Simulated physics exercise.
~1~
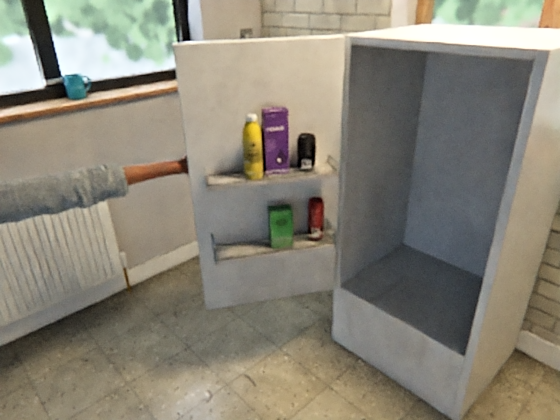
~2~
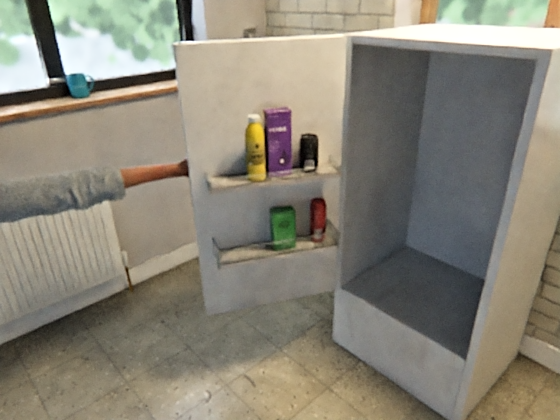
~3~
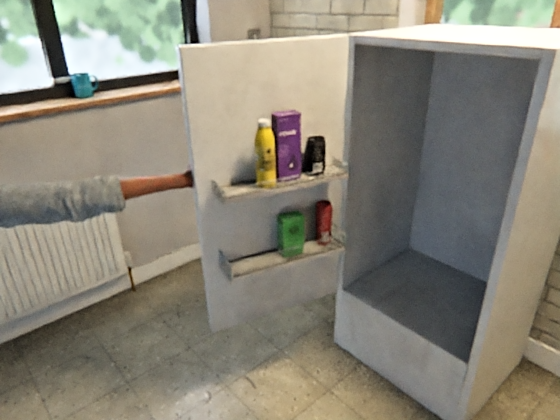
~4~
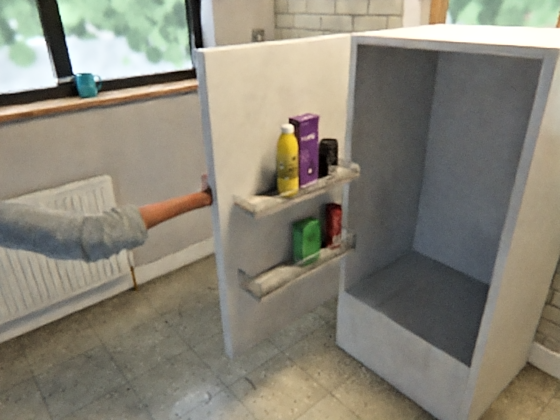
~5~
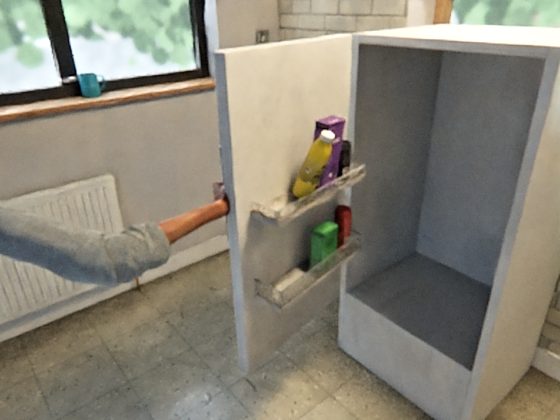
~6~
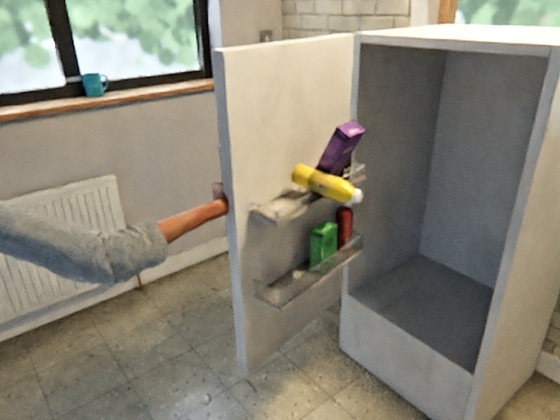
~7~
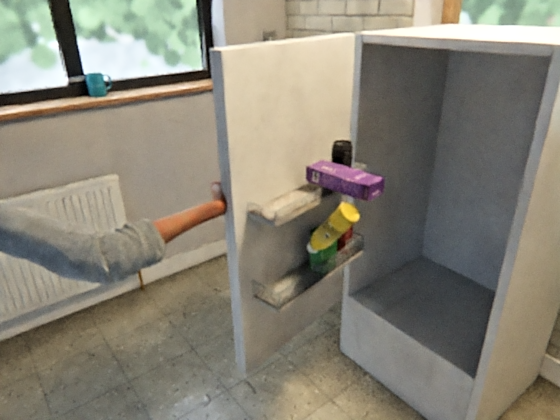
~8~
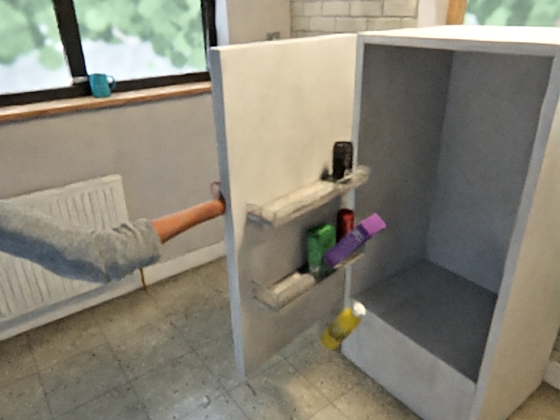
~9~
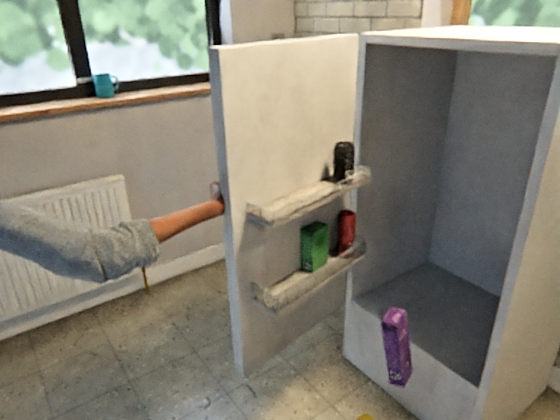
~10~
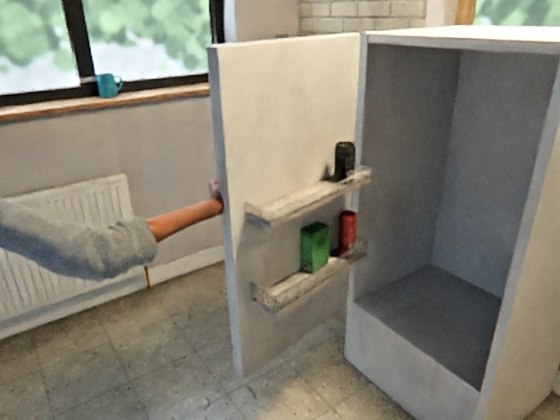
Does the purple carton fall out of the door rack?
Yes, the purple carton tips over after the door stops and falls out of the rack.
